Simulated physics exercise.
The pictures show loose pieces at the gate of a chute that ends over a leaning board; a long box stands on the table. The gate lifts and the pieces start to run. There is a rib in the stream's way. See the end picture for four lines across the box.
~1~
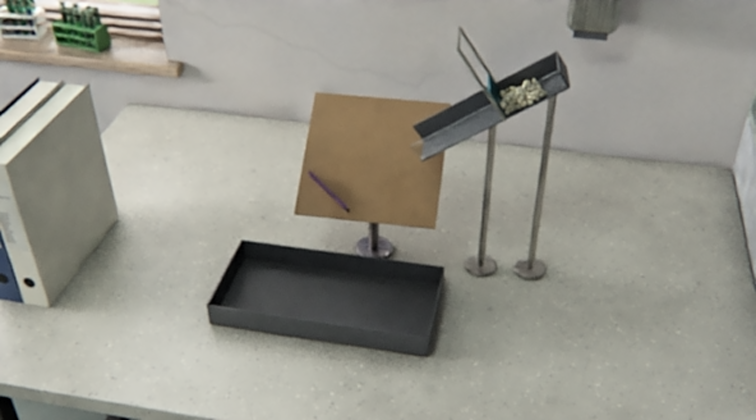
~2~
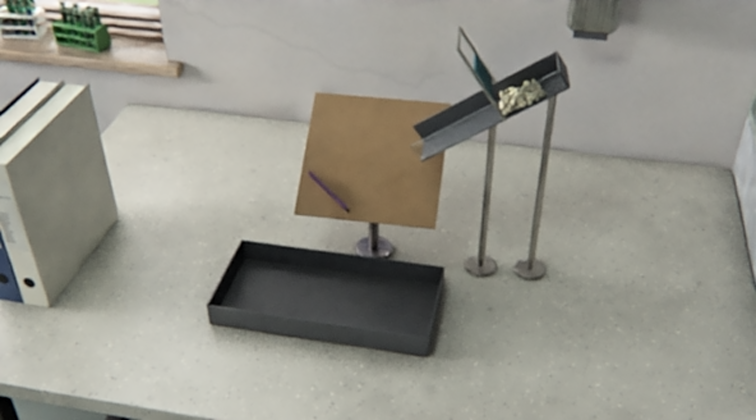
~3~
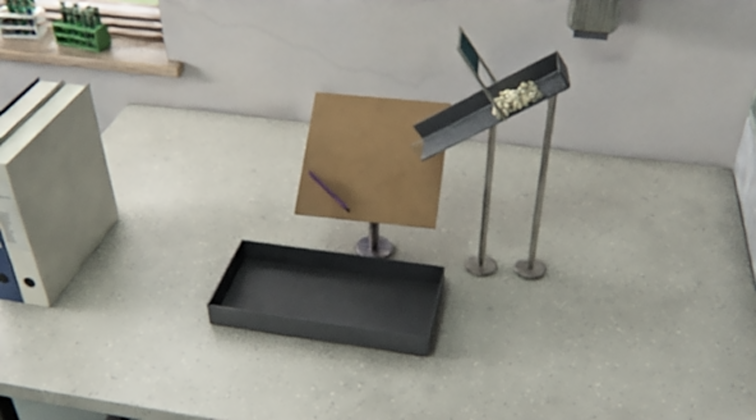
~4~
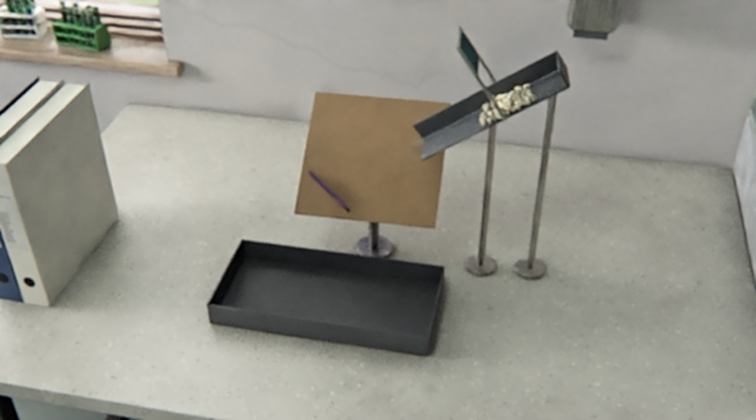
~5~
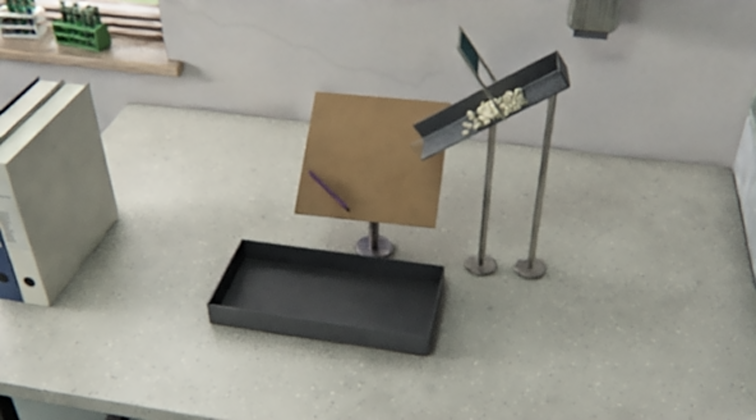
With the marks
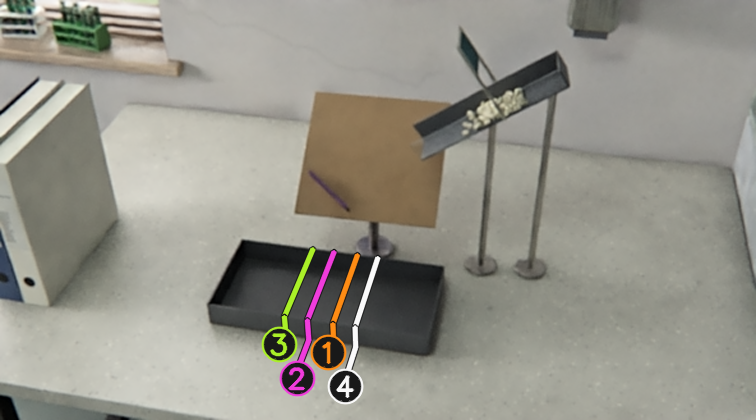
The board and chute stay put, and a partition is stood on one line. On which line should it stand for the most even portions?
Use line 1.
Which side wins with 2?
Right.
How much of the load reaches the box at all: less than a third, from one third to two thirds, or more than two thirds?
About that: More than two thirds.
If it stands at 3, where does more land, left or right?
More lands on the right.
On the marked copy, line 1 crosses the front rim at (333, 323); line 2 crosses the front rim at (307, 319); line 3 crosses the front rim at (284, 316); line 4 crosses the front rim at (355, 326).
With 1, of what is caught, close to a third on the left of the divider, close to two thirds on the right.
With 2, of what is caught, a small share on the left of the divider, all but a few on the right.
With 3, of what is caught, none at all on the left of the divider, the whole lot on the right.
With 4, of what is caught, all but a few on the left of the divider, a small share on the right.
